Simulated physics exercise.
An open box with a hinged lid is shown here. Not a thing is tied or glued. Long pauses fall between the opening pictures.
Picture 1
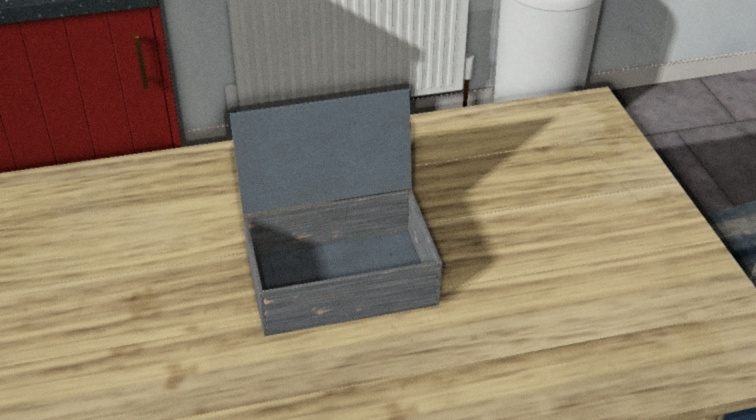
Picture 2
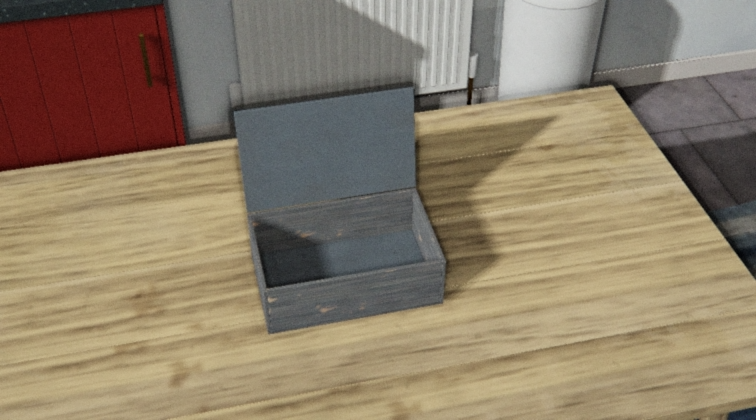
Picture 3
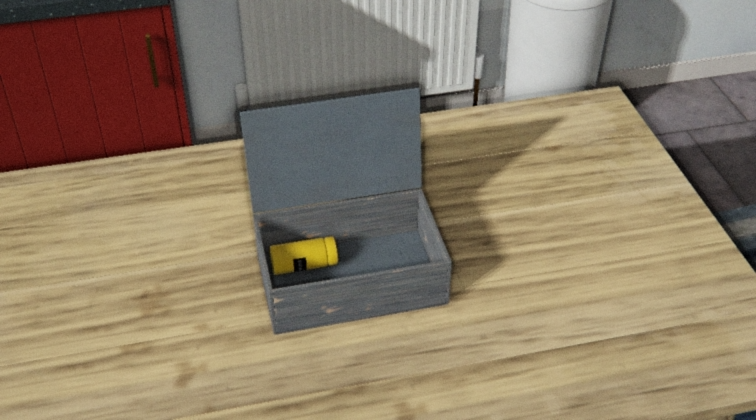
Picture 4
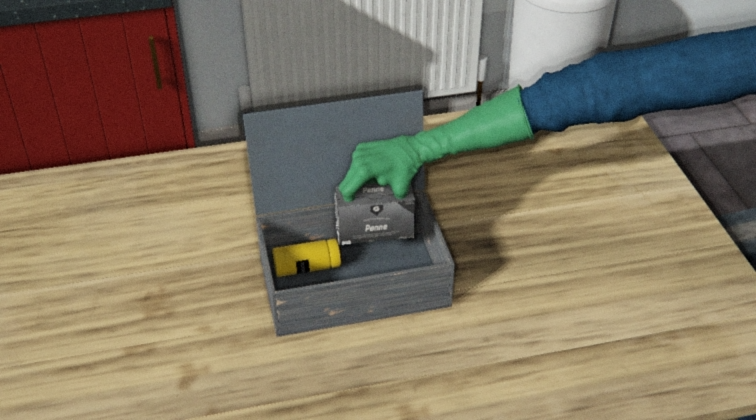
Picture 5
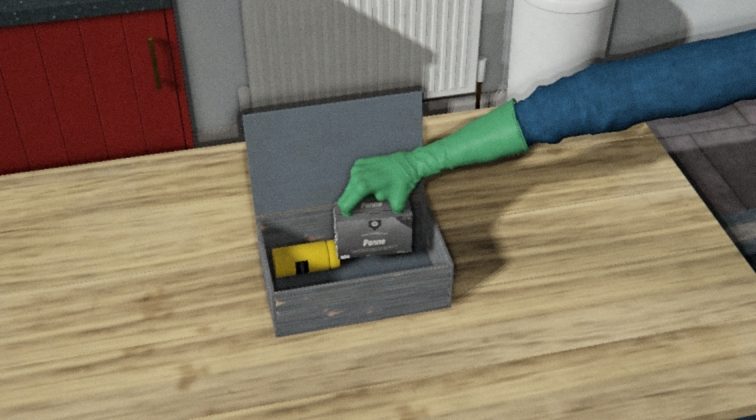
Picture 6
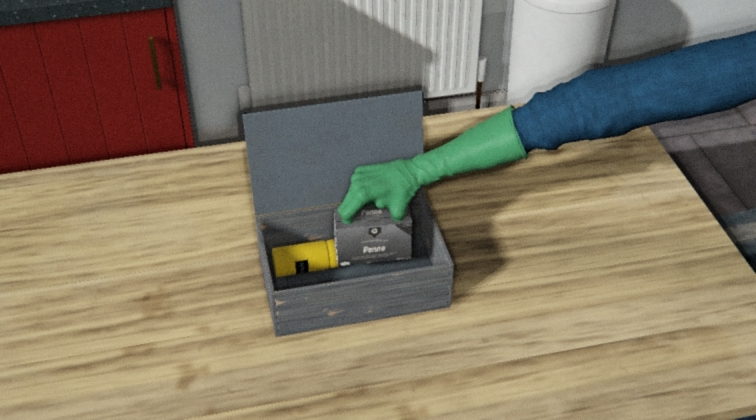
In the video, an open grey box sits empty on a wooden table, then a yellow container appears inside it on the left. A green-gloved hand reaches in from the right and lowers a grey packet into the box beside it.
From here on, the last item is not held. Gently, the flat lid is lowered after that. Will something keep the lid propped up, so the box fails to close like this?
Most likely the lid will meet the rim.
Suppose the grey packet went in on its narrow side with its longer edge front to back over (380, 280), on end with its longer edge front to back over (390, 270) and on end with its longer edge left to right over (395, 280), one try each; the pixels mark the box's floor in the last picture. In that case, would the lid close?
The first placement leaves the lid fully closed, the second partly open, and the third partly open.
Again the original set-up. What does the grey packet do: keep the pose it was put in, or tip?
It stays as it was set.
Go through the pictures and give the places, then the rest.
In the first frame, the last thing is not in view yet.
In the second frame, the last thing is not in view yet.
In the third frame, the last thing is not in view yet; yellow shaker (304, 255).
In the fourth frame, on its way; grey packet (374, 212); yellow shaker (307, 258).
In the fifth frame, on its way; grey packet (373, 227); yellow shaker (306, 258).
In the sixth frame, in place under the hand; grey packet (373, 234); yellow shaker (306, 258).
Then, 0.90 s on from there, lid starting down; grey packet shifted a little near (371, 262); yellow shaker shifted a little.
Then, 1.50 s on from there, lid 66° above the rim; grey packet shifted a little near (371, 262); yellow shaker shifted a little.
Then, 1.90 s on from there, lid 40° above the rim; grey packet shifted a little near (371, 262); yellow shaker shifted a little.
Then, 2.30 s on from there, lid 10° above the rim; grey packet shifted a little near (371, 262); yellow shaker shifted a little.
In the end, lid shut; moved from the start, grey packet; yellow shaker unmoved. At the end, from the last picture's camera, grey packet near (371, 262).
